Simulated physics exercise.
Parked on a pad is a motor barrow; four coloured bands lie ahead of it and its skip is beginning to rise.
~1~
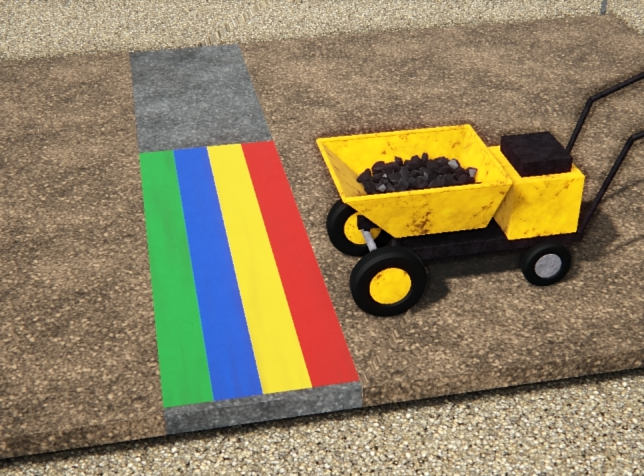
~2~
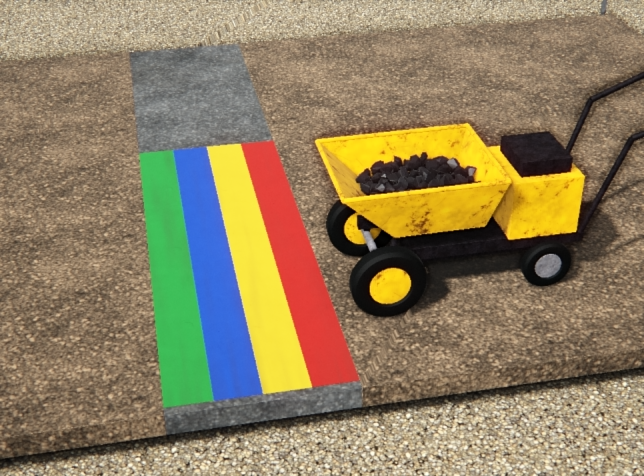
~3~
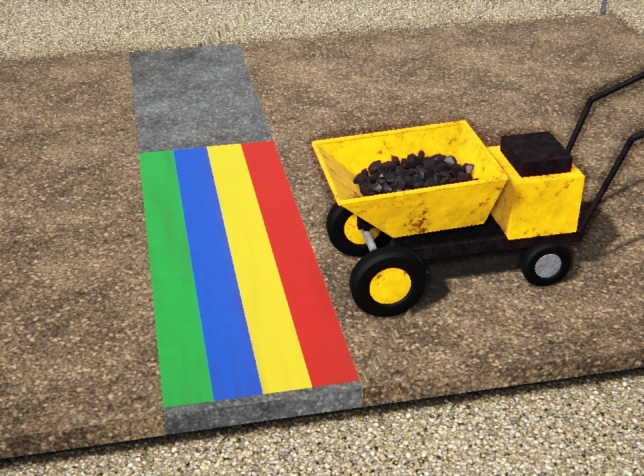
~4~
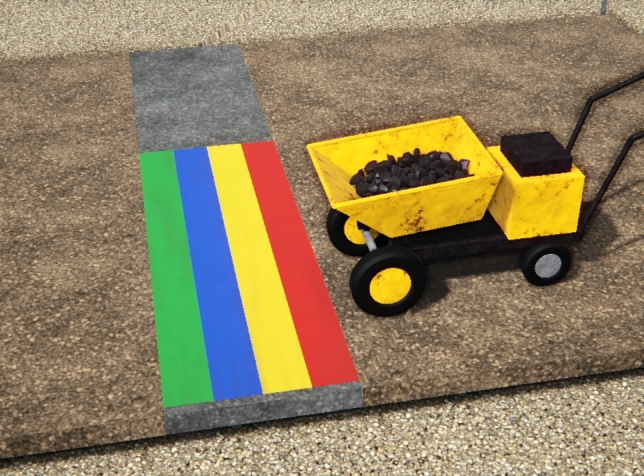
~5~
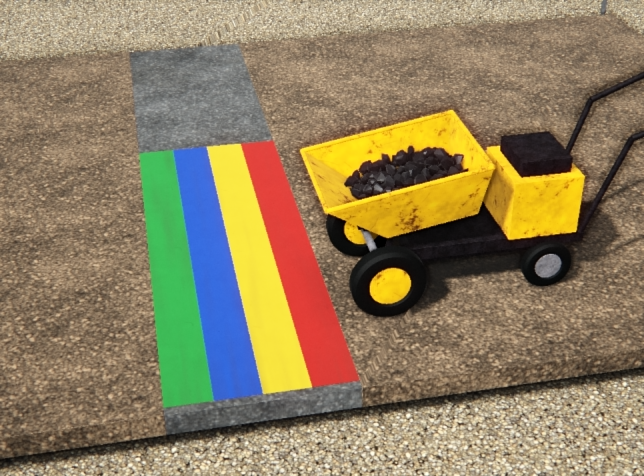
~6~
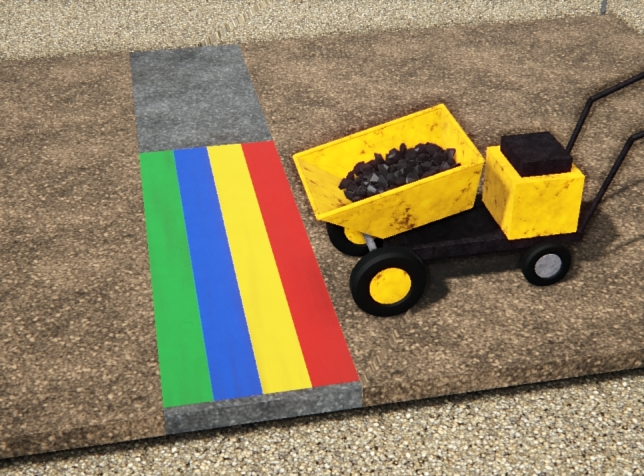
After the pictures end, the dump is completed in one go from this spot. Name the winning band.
The blue band.
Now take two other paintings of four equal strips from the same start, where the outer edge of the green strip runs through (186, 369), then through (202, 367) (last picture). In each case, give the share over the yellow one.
I'd estimate some 10 per cent, and then some 0 per cent.
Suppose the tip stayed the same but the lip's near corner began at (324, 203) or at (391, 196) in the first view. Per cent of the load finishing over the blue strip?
The share would be near 40 percent, and then near 10 percent.
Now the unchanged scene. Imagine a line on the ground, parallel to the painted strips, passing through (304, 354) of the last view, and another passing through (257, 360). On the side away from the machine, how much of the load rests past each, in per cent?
Roughly 80 per cent, then roughly 60 per cent.
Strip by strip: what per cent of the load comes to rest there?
Split by strip in per cent: Red 0; yellow 20; blue 35; green 20.
Soon, skip tipped steeply; all in the skip.
A while on, skip tipped right over; about half in the skip; about a quarter over the yellow strip; about a quarter over the blue strip; a stray few over the green strip.
Towards the end, skip tipped right over; about a quarter in the skip; about a quarter over the yellow strip; about a third over the blue strip; about a quarter over the green strip; a small part off the paint.
Finally, skip tipped right over; about a quarter in the skip; none over the red strip; about a quarter over the yellow strip; about a third over the blue strip; about a quarter over the green strip; a small part off the paint.
